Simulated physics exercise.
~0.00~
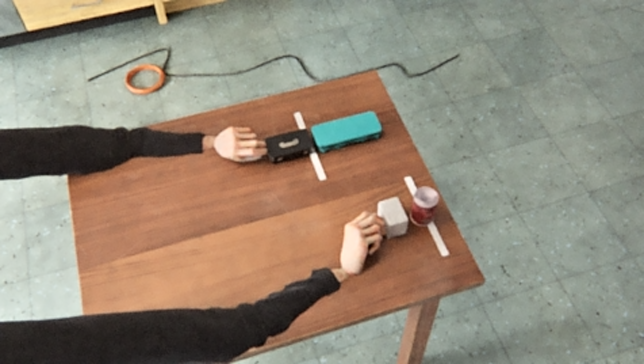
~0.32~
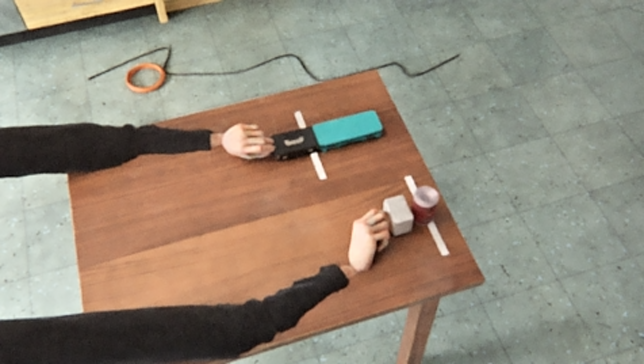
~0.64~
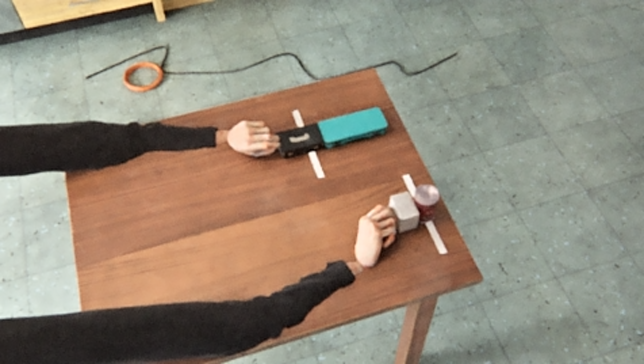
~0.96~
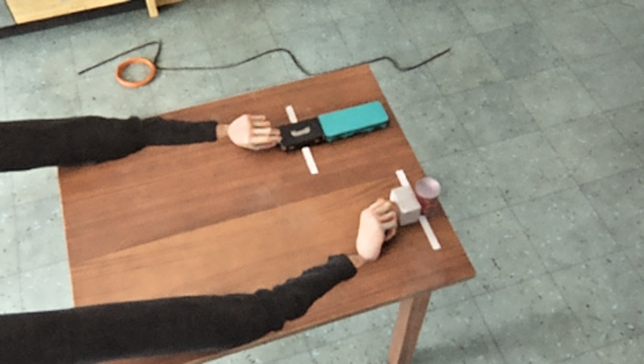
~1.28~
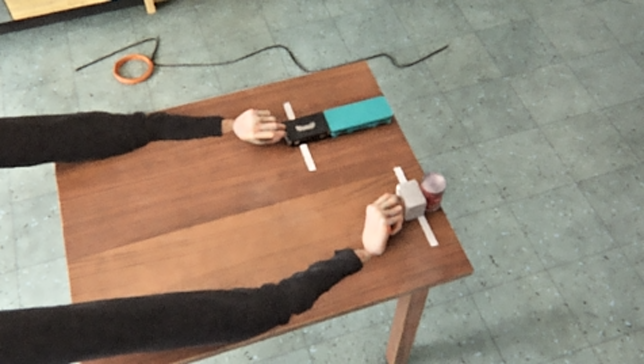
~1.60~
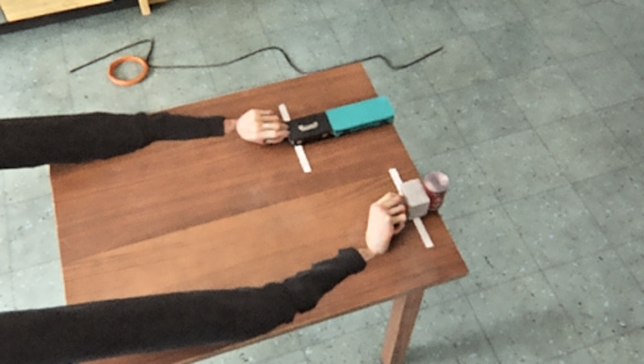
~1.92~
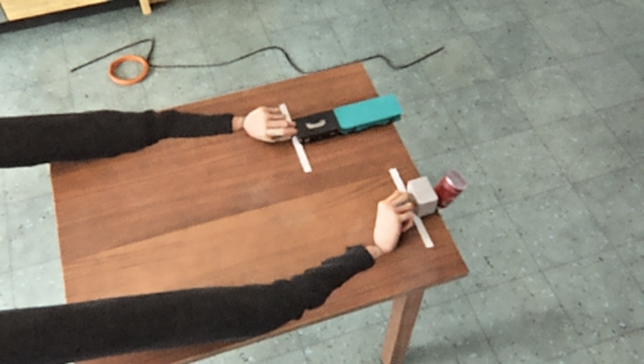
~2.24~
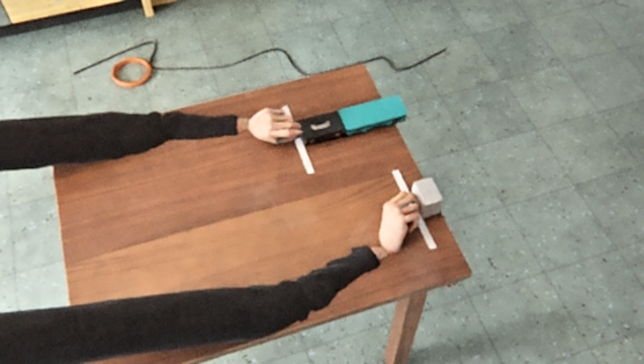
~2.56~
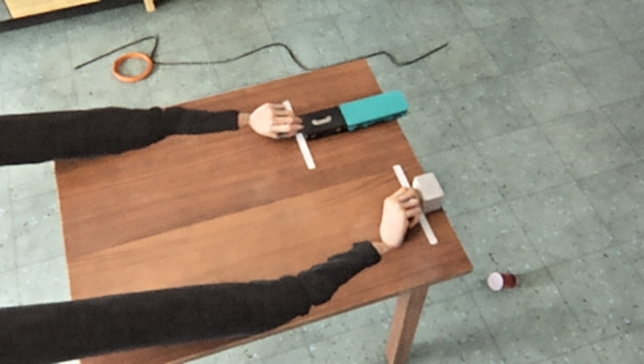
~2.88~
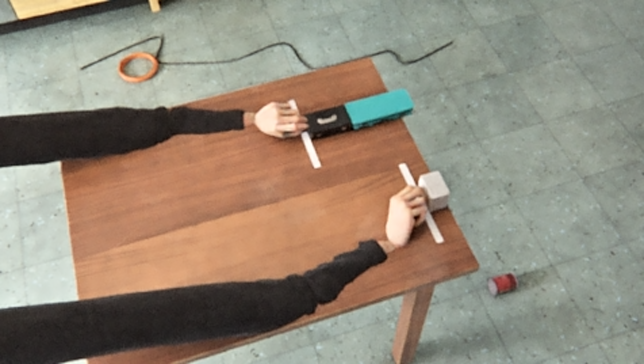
At the start, two dark-sleeved arms reach from the left over a wooden table, one hand behind a black case touching a turquoise case, the other behind a pale block beside a red tin. Both hands slide their objects gently to the right, past white tape strips. The red tin reaches the table's edge, tilts outward and drops out of sight behind the block. It then appears on the grey floor to the right of the table. At the end, the tin lies on its side there, while the block and both cases remain on the table.
